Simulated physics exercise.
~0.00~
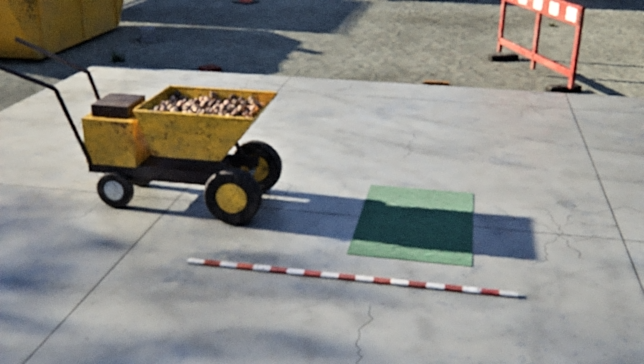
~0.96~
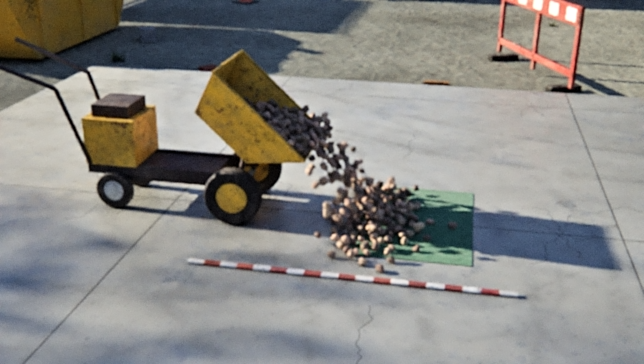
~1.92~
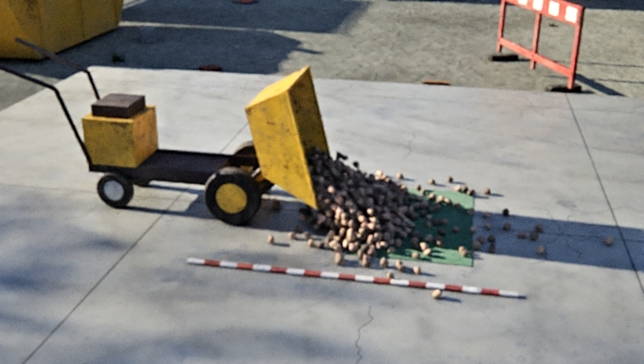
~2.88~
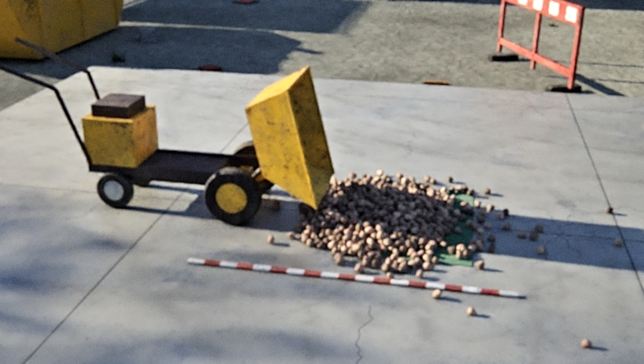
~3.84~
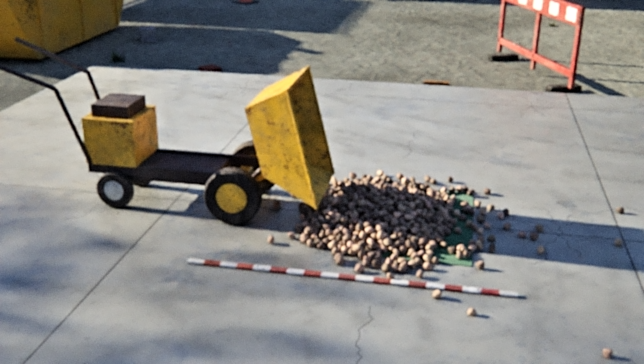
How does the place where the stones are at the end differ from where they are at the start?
At the start the stones are held in the yellow skip of the barrow. At the end they lie to the right of it in a heap on the ground, partly over the green sheet, with a few scattered farther away.
The footage shows a yellow motor barrow on pale paving tipping its skip forward, pouring rounded stones to the right. They form a heap partly covering a green sheet and partly short of it, while a few roll farther away and the skip stays steeply tilted.
